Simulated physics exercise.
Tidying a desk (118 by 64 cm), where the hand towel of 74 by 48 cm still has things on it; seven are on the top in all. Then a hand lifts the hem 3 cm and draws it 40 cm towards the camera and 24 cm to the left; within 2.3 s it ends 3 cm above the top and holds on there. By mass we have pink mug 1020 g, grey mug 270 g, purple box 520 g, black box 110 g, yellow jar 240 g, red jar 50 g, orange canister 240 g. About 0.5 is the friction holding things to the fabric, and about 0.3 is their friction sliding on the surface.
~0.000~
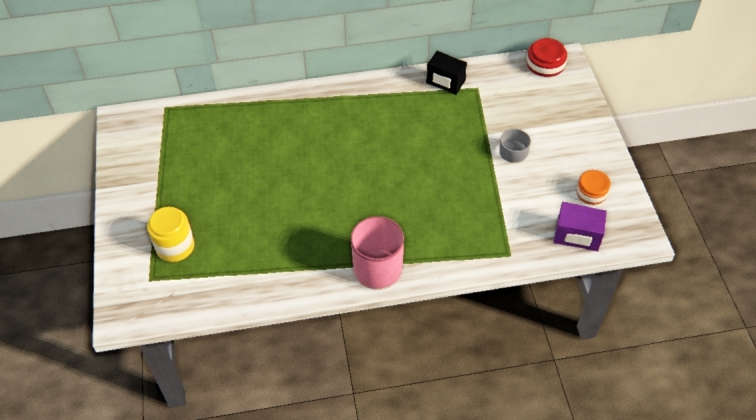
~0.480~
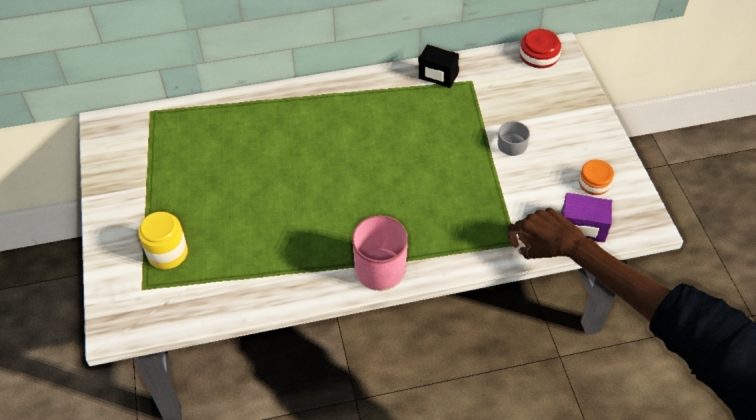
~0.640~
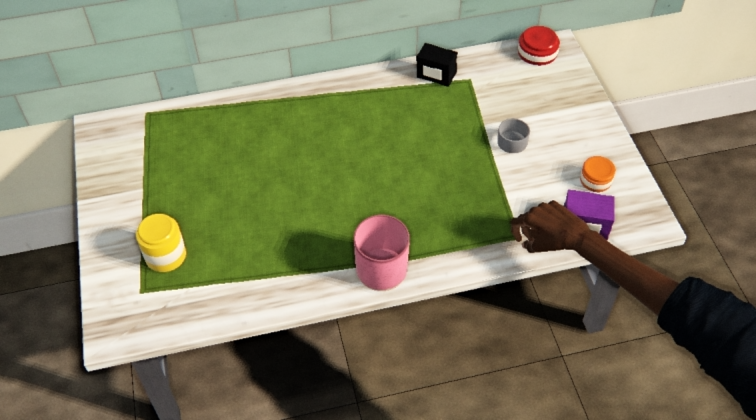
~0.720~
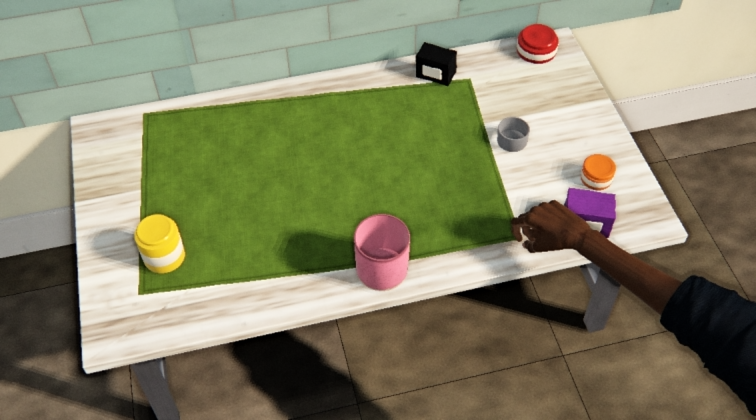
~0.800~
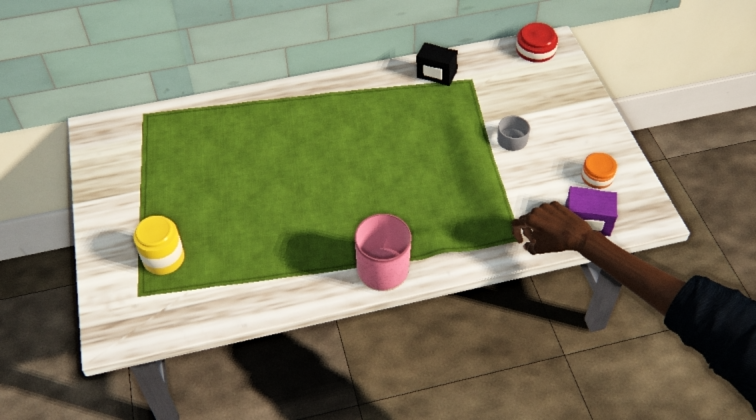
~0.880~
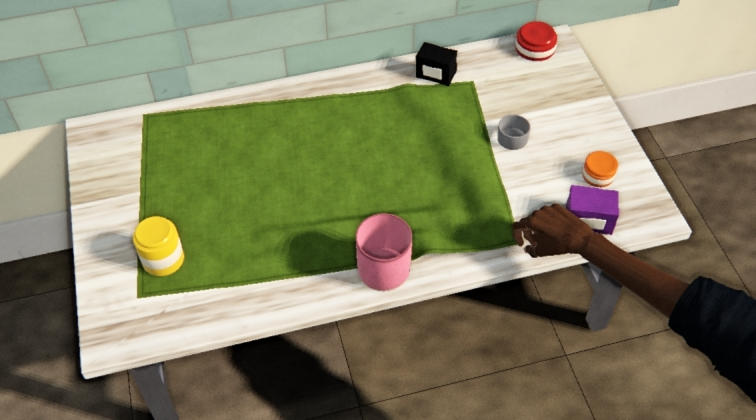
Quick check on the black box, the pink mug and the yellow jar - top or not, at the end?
The black box never comes down. The pink mug fails to stay up. The yellow jar never comes down.
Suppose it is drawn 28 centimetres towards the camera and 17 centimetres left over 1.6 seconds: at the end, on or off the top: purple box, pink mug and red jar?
In that case purple box holds on, pink mug is lost over the edge and red jar holds on.
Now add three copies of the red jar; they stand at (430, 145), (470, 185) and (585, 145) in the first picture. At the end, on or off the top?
By position: Off, off, on.
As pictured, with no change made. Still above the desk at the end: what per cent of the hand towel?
About 50 per cent.
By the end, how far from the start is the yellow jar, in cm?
Yellow jar: 10 cm.
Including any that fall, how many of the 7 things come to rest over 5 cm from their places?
Counted result: 2.
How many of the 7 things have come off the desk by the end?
My count is 1.
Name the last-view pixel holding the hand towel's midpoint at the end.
Around (372, 303).
At 1.4 s, 100 % of the hand towel is still over the top; yellow jar 2 cm off its start, black box 2 cm off its start.
At 1.9 s, 85 % of the hand towel is still over the top; pink mug on its side, 15 cm off its start, yellow jar 9 cm off its start, black box 2 cm off its start.
At 2.4 s, 65 % of the hand towel is still over the top; pink mug over the edge, yellow jar 10 cm off its start at (207, 226), black box 2 cm off its start at (438, 56).
At 2.9 s, 55 % of the hand towel is still over the top; pink mug over the edge, yellow jar 10 cm off its start, black box 2 cm off its start.
At 4.5 s, 50 % of the hand towel is still over the top; pink mug over the edge, yellow jar 10 cm off its start at (206, 227), black box 2 cm off its start at (438, 56).
